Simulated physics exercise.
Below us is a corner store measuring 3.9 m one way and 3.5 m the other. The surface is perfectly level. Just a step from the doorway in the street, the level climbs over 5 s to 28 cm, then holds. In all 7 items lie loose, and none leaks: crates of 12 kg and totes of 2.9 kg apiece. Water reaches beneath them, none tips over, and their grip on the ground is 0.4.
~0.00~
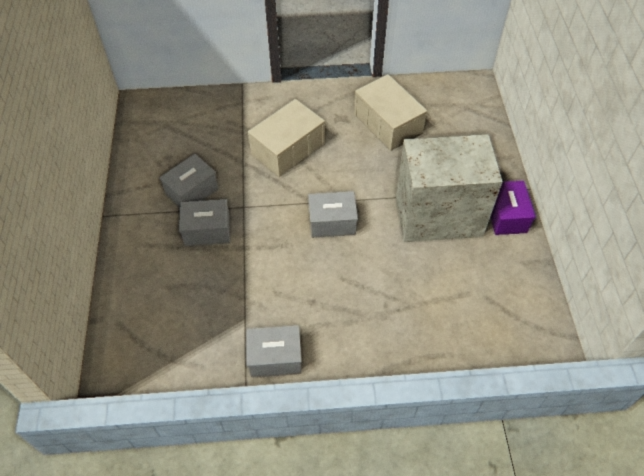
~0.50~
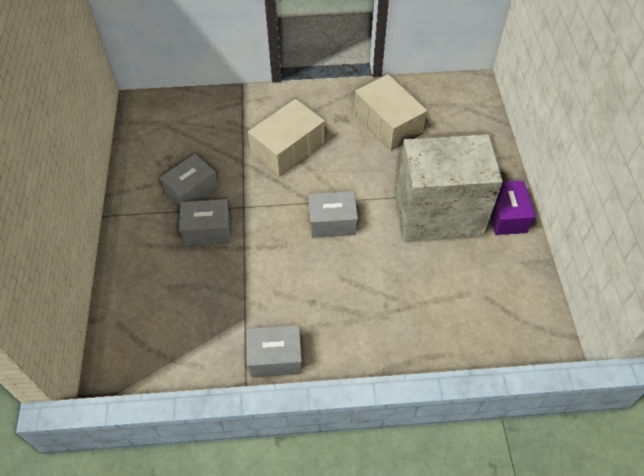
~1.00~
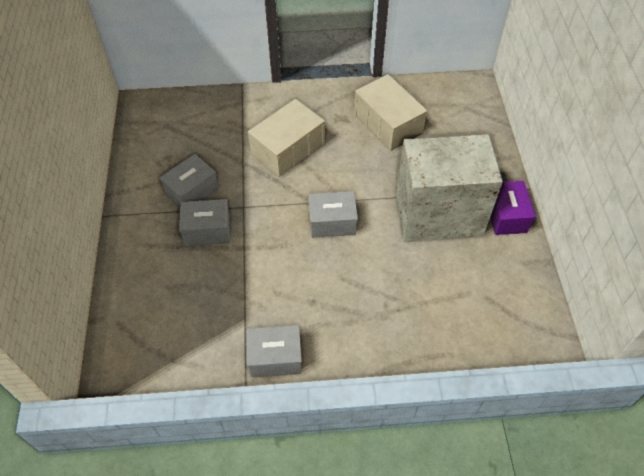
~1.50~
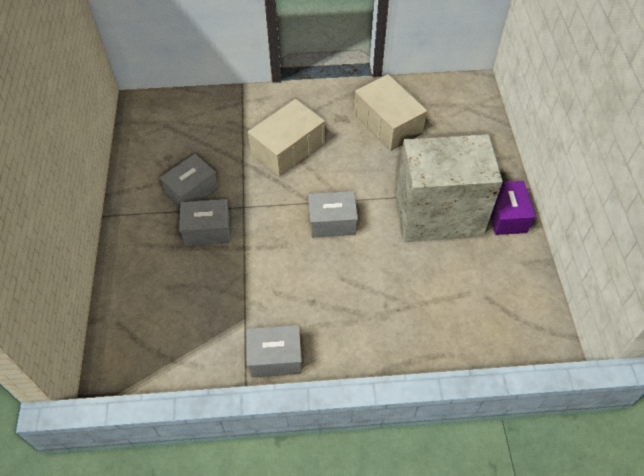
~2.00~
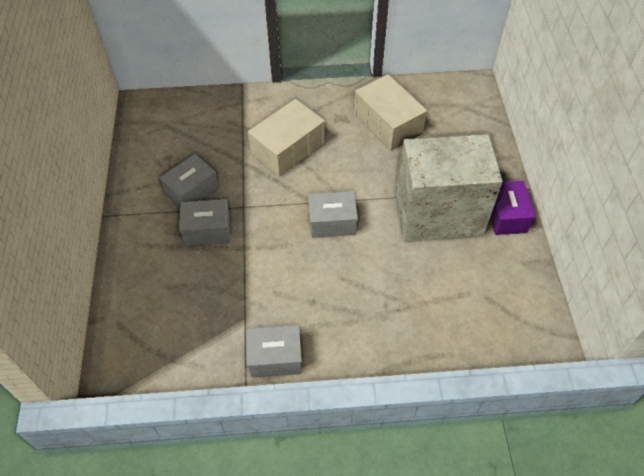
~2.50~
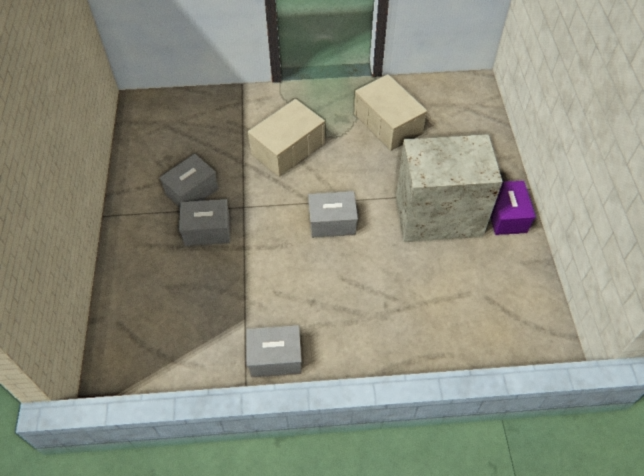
Walled store room with scattered crates and totes sitting still as greenish water covers the ground outside and spreads through the doorway.
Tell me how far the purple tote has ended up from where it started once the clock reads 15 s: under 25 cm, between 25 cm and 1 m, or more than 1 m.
Result: A modest shift.
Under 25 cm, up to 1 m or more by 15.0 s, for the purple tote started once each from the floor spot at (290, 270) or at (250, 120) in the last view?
Results in order: It ends up well away; it ends up well away.
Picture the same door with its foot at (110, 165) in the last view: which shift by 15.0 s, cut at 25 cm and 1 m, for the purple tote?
The purple tote ends up a great distance away.
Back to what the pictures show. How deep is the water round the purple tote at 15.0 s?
Roughly 16 cm deep.
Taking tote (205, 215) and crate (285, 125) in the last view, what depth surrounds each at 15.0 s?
Depth approx. 17 cm / 13 cm.
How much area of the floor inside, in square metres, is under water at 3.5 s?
Close to 2.0 m2, I'd say.
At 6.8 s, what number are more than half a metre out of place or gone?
By that point, 7.
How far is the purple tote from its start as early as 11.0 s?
Roughly 140 cm by then.
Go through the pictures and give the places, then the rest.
In the first picture, the purple tote at (513, 200) rests on the ground; water covers 0.0 m2; 0 of 7 have shifted.
In the second picture, the purple tote at (513, 200), on the bottom; 0.0 m2 under water; 0 of 7 have shifted.
In the third picture, the purple tote at (513, 200) rests on the ground; water covers 0.0 m2; 0 of 7 have shifted.
In the fourth picture, the purple tote at (513, 200) rests on the ground; water covers 0.0 m2; 0 of 7 have shifted.
In the fifth picture, the purple tote at (513, 200), on the bottom; 0.0 m2 under water; 0 of 7 have shifted.
In the sixth picture, the purple tote at (513, 200), on the bottom; 0.5 m2 under water; 0 of 7 have shifted.
After 3.5 s the purple tote is near (513, 200), 0.0 m from its start, aground; 0 afloat.
After 6.8 s the purple tote is near (497, 252), 0.6 m from its start, aground; 5 afloat.
After 11.0 s the purple tote is near (541, 340), 1.4 m from its start, afloat; 7 afloat.
After 15.0 s the purple tote is near (523, 251), 0.6 m from its start, afloat; 7 afloat.
